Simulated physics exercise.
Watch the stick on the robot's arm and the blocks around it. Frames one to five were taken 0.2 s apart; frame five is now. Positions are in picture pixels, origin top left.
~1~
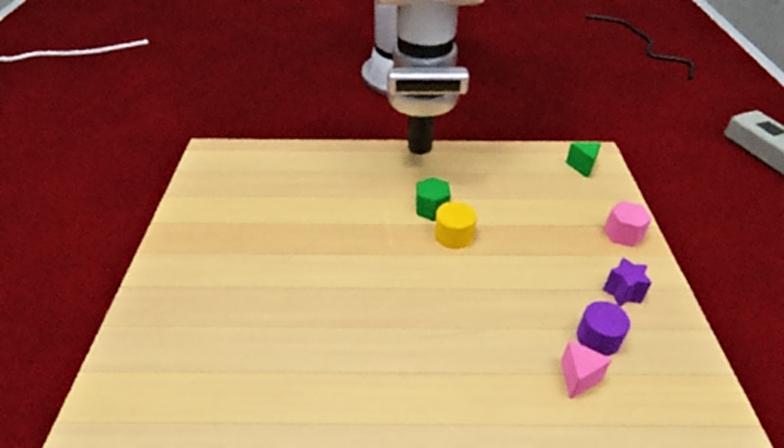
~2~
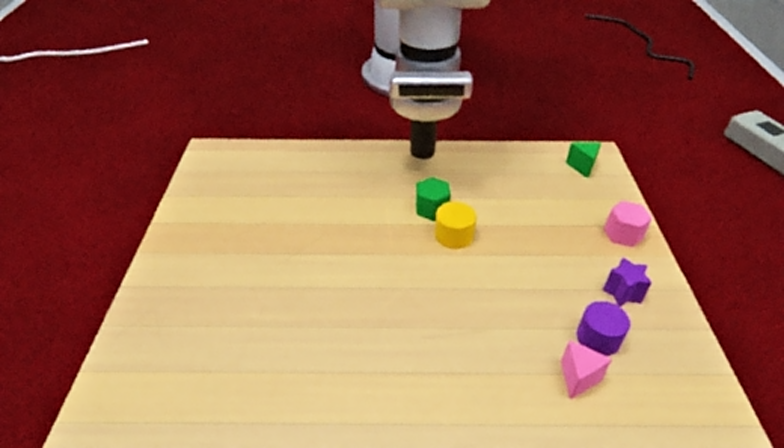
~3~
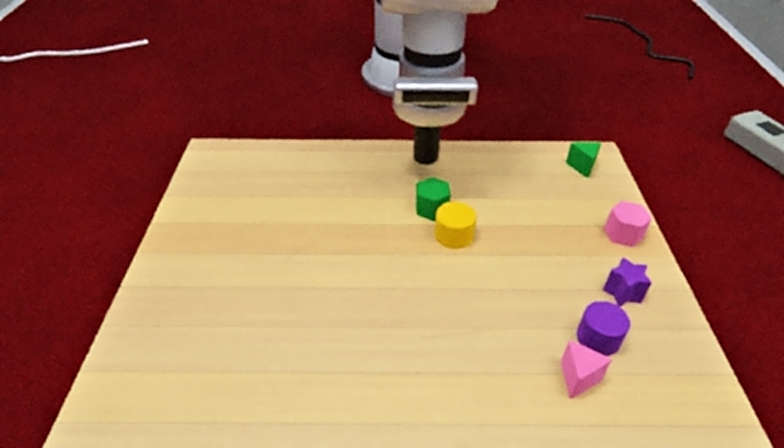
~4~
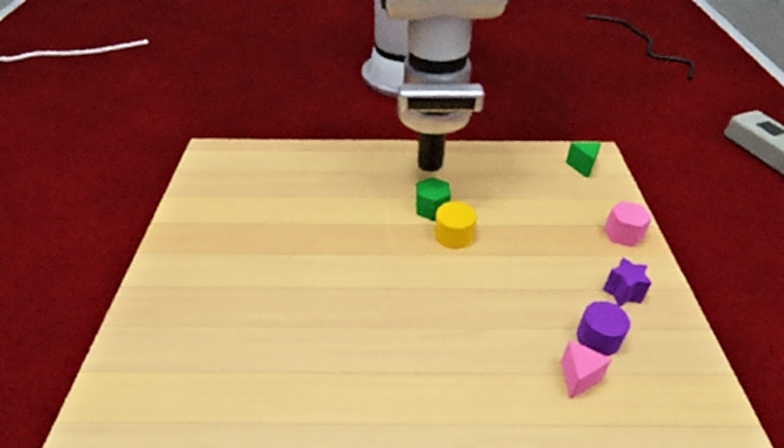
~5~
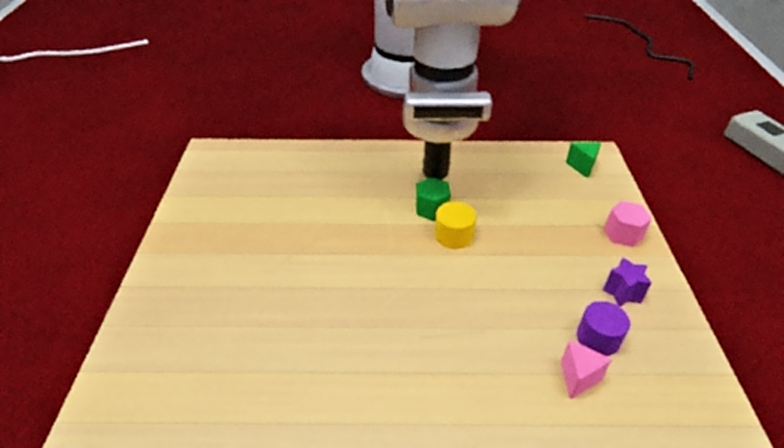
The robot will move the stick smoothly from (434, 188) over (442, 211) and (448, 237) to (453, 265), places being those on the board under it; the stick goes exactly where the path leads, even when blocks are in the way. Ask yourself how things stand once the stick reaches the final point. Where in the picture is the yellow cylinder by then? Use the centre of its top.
At pixel (478, 268).
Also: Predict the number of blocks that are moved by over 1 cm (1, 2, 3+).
Counting only shifts above 1 cm, I get two blocks.
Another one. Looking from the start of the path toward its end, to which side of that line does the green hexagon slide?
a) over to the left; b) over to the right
(b)
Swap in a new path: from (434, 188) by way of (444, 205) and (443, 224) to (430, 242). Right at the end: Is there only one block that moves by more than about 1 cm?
I believe not.
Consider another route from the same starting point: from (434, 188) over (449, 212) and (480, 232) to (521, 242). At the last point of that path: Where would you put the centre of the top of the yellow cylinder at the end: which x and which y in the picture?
My prediction: (460, 228).
The first path, step by step. One third of the way, stick (444, 196); green hexagon (427, 206); yellow cylinder (458, 224).
Two thirds of the way, stick (450, 222); green hexagon (419, 221), turned 60° clockwise; yellow cylinder (464, 239).
At the end, stick (455, 250); green hexagon (419, 221), turned 60° clockwise; yellow cylinder (478, 268).
